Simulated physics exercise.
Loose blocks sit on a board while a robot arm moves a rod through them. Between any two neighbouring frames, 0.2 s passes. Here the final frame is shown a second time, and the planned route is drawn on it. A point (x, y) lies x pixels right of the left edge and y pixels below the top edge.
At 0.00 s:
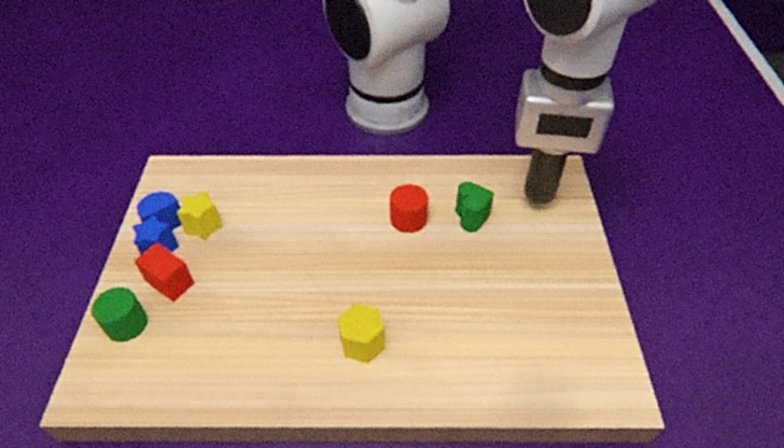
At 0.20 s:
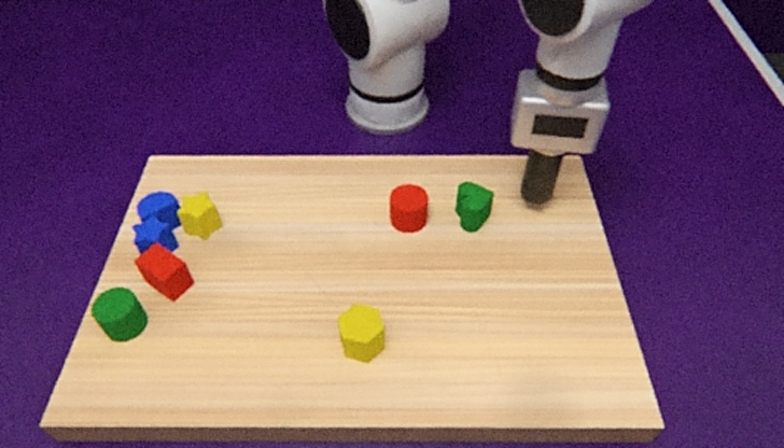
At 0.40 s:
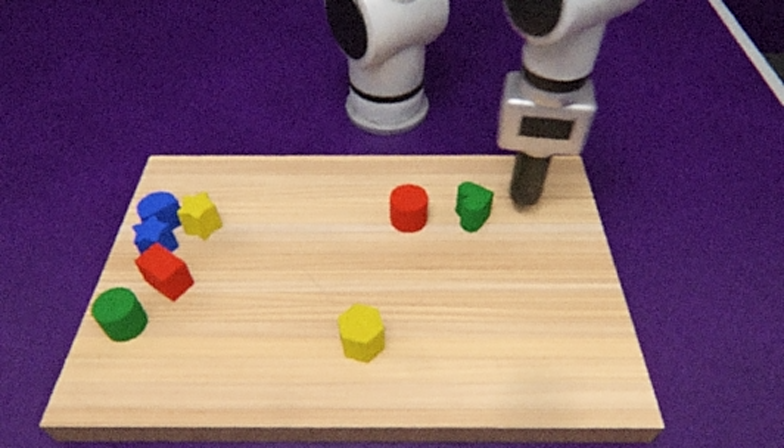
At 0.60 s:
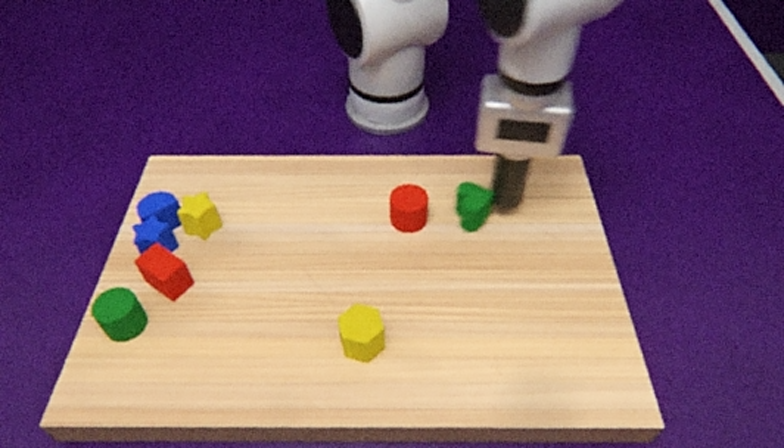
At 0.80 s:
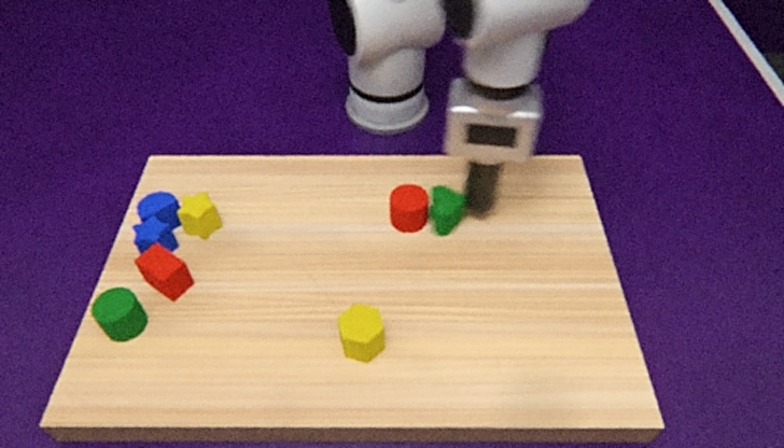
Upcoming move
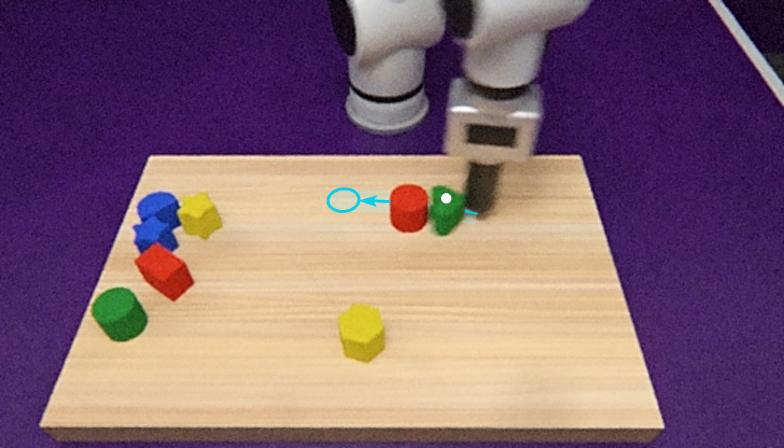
Robot arm sliding its rod left across a wooden board, pushing a green block up beside a red cylinder.
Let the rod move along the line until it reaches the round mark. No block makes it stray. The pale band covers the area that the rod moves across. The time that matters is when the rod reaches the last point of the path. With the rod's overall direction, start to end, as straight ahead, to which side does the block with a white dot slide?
Heads left.
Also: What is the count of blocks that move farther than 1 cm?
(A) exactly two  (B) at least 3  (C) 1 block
A: Exactly two.
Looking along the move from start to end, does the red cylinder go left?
Yes
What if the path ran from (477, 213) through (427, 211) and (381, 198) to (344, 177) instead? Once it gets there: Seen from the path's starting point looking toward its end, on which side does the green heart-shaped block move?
It's going to go left.
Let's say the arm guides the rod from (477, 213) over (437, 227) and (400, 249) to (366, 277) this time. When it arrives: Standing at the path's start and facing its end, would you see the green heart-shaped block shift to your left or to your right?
Out to the right.
Drawn move, from (477, 213) over (410, 203) to (344, 200); the dot is on the green heart-shaped block.
What follows on the original path. One third of the way, rod at (432, 195); red cylinder at (387, 200); green heart-shaped block at (424, 205).
Two thirds of the way, rod at (387, 190); red cylinder at (378, 204); green heart-shaped block at (423, 207), turned 15° anticlockwise.
At the end, rod at (342, 189); red cylinder at (377, 204); green heart-shaped block at (423, 207), turned 15° anticlockwise.
